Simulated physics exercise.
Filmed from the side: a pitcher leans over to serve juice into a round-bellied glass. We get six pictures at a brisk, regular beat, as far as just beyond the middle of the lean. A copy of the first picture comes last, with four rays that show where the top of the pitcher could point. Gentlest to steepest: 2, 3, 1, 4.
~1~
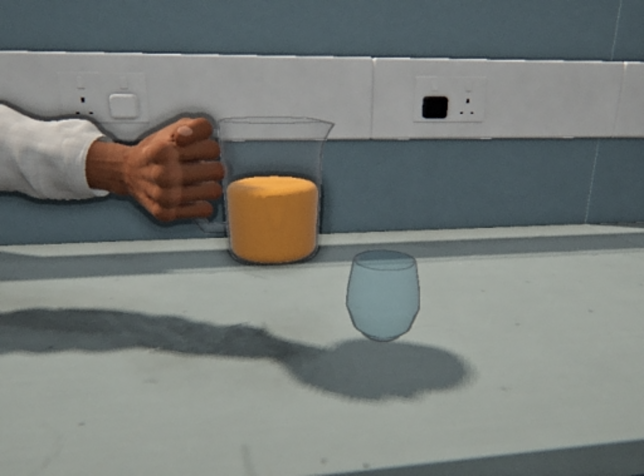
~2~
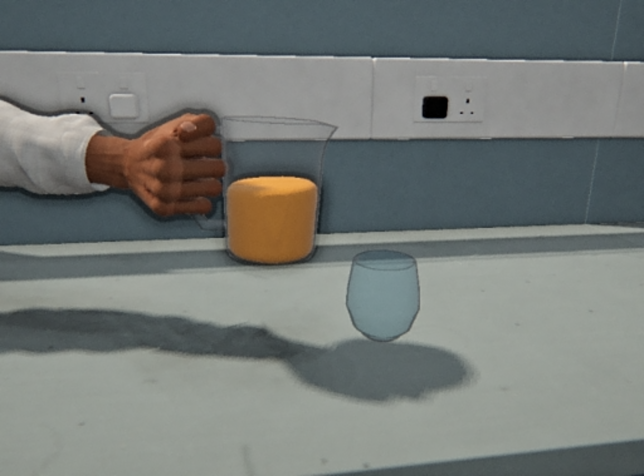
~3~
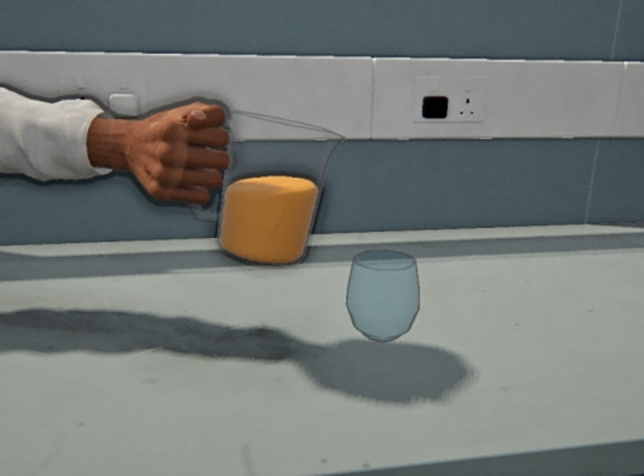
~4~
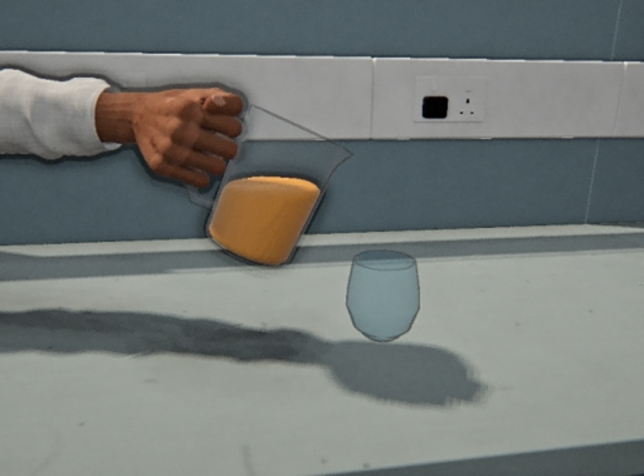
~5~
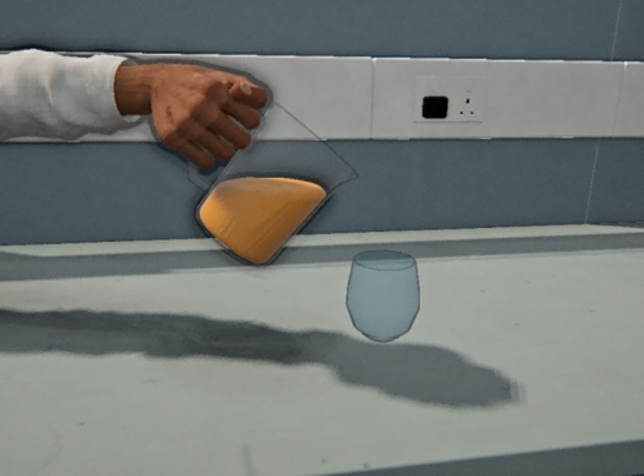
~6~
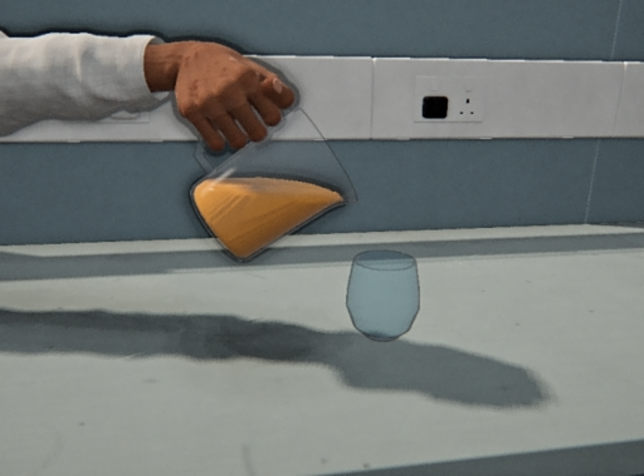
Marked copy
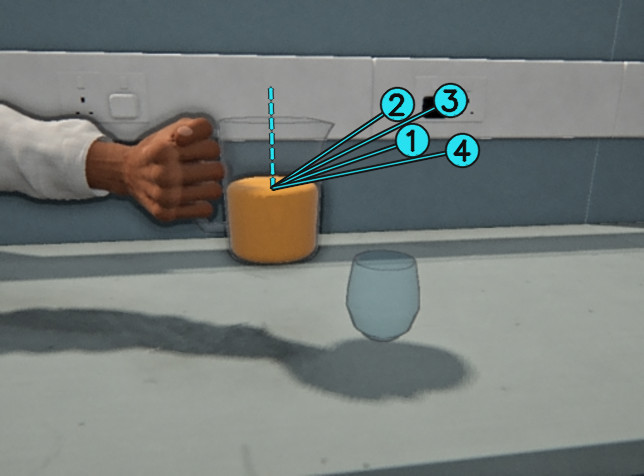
A hand lifts and tilts a clear pitcher of orange juice rightward above a round-bellied glass.
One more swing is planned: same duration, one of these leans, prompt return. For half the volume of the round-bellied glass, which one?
Mark 1 does it best.
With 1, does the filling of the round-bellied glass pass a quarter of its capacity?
Yes.
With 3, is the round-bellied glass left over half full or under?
Under half.
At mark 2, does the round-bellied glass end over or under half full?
Under half.
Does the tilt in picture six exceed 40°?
Yes.
On the marked copy, 1 at (396, 145); 2 at (383, 113); 3 at (435, 107); 4 at (445, 153).
If 1 is chosen, the round-bellied glass ends with about 52 % of what it can hold.
If 2 is chosen, the round-bellied glass ends with about 10 % of what it can hold.
If 3 is chosen, the round-bellied glass ends with about 28 % of what it can hold.
If 4 is chosen, the round-bellied glass ends with about 69 % of what it can hold; 7 % of the juice is spilt.
